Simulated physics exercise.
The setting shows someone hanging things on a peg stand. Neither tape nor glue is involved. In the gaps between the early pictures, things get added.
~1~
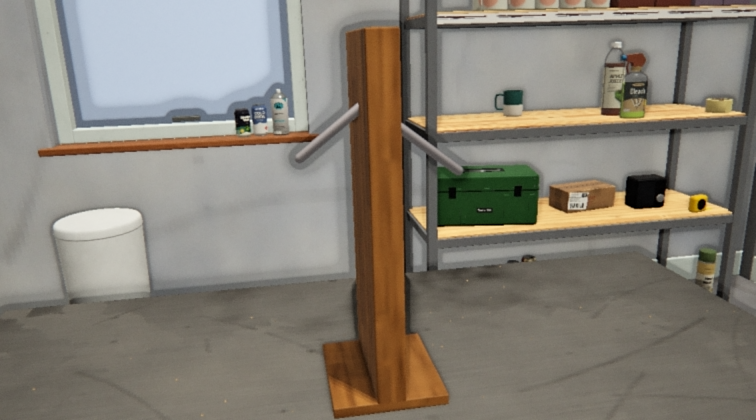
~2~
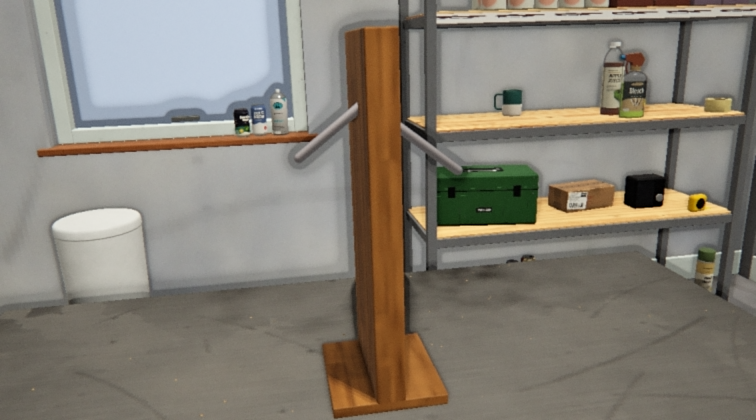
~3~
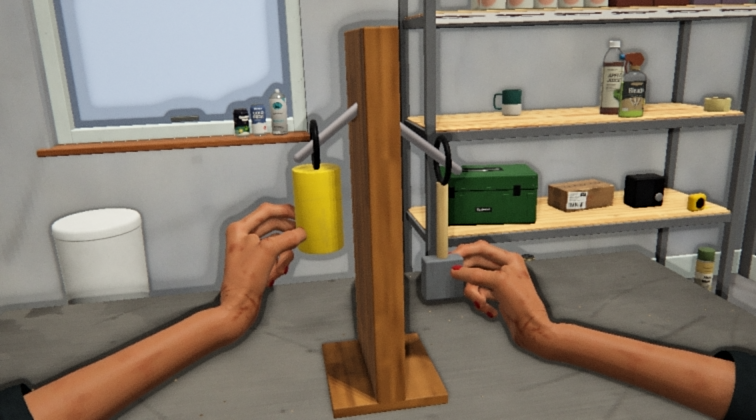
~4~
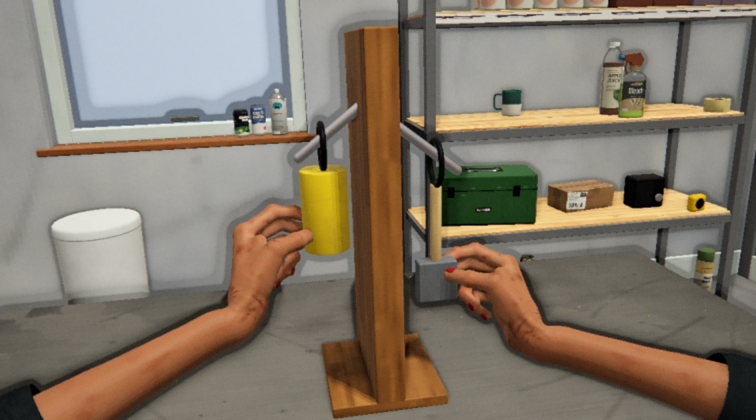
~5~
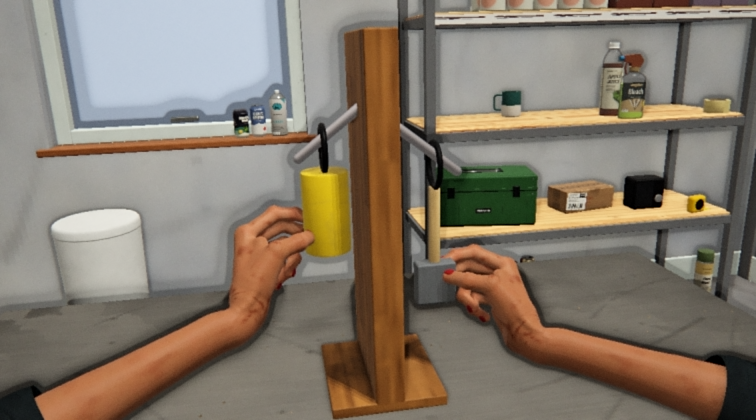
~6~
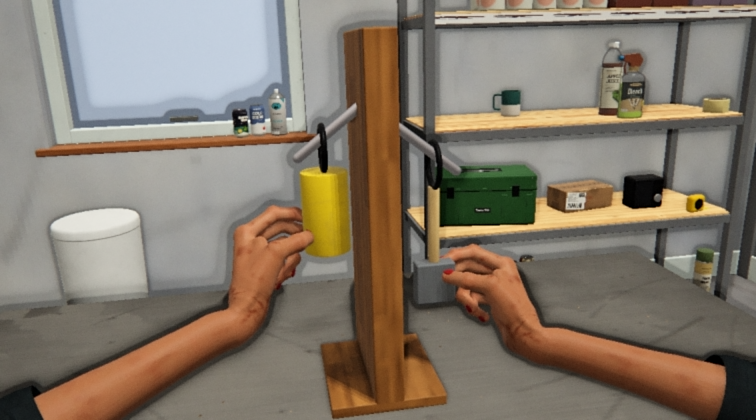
Two hands hanging a yellow lantern and a grey brush on opposite pegs of a wooden stand, shifting them slightly inward.
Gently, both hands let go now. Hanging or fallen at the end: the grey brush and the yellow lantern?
The grey brush won't last up there; the yellow lantern won't last up there.
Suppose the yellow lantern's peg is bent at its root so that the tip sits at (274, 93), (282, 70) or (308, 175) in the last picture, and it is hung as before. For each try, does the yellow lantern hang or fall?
Try by try, the yellow lantern clings on, clings on, then goes down.
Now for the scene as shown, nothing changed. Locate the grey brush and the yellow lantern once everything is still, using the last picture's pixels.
(542, 349) and (259, 376), in that order.
Then, 0.16 s after the last picture, grey brush tipped 20° from how it was near (454, 255); yellow lantern tipped 30° from how it was near (307, 224).
Then, 0.26 s after the last picture, grey brush falling near (493, 308); yellow lantern falling near (294, 323).
Then, 0.38 s after the last picture, grey brush down below near (534, 343); yellow lantern down below near (266, 363).
At rest, the grey brush drops to the table, near (542, 349); the yellow lantern drops to the table, near (259, 376).
